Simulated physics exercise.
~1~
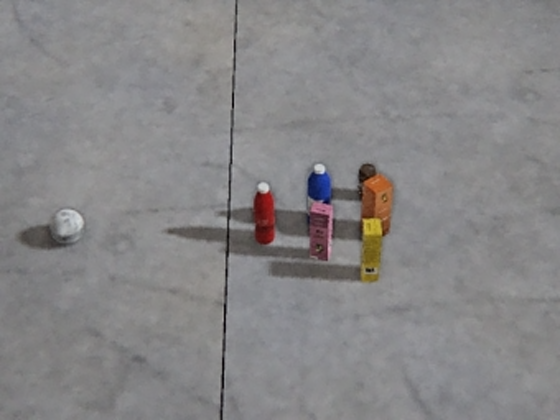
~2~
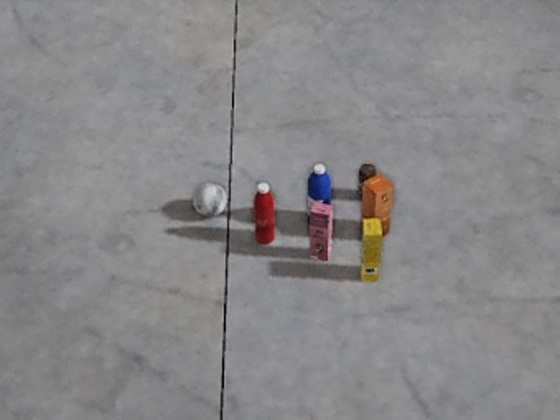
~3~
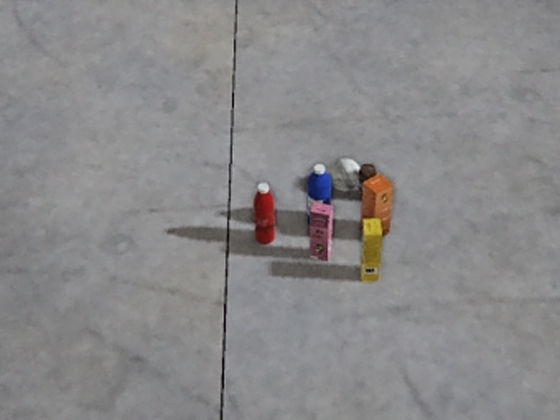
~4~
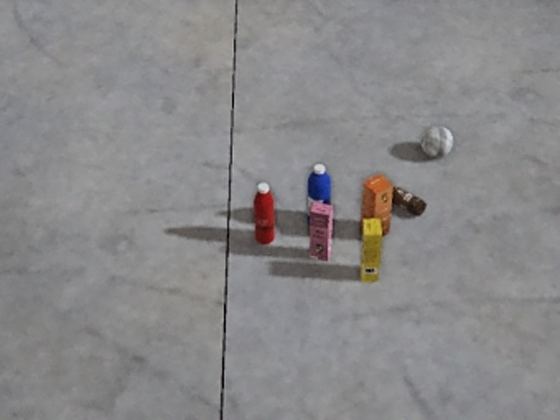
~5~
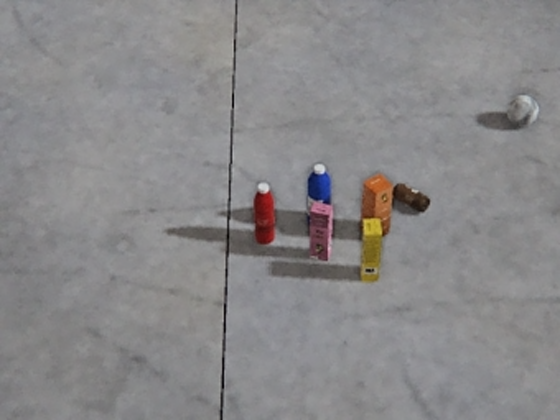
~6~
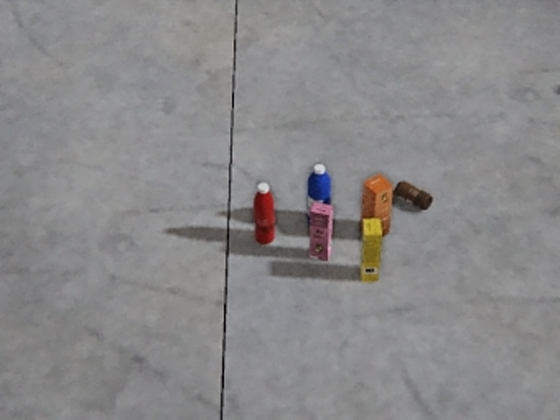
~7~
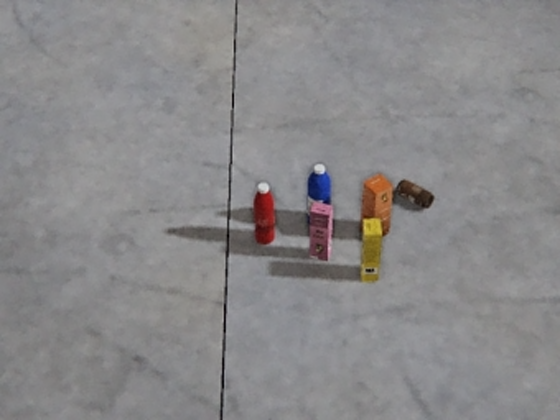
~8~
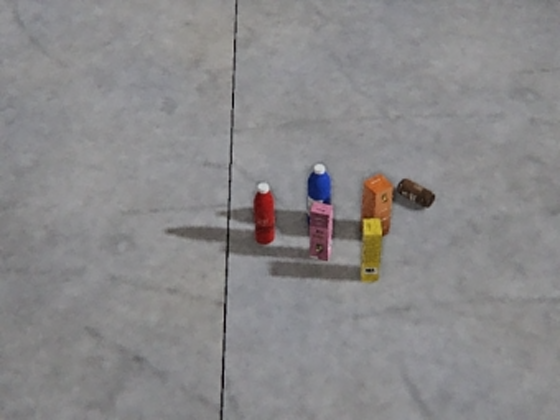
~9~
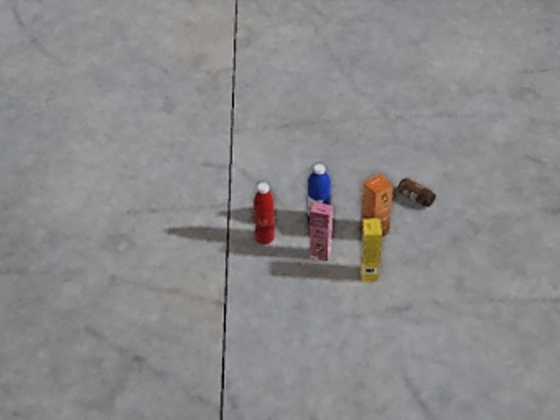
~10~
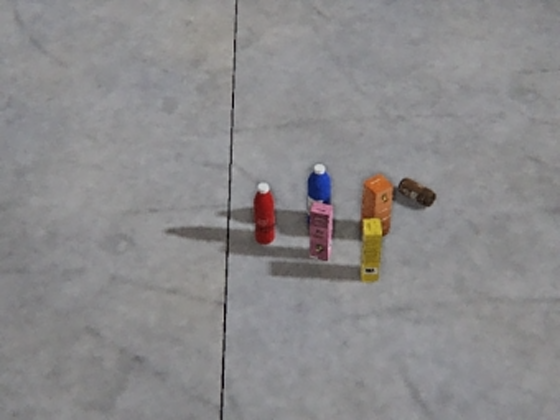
White ball rolling right across a grey floor, knocking over a brown can and leaving view as five other items stay upright.
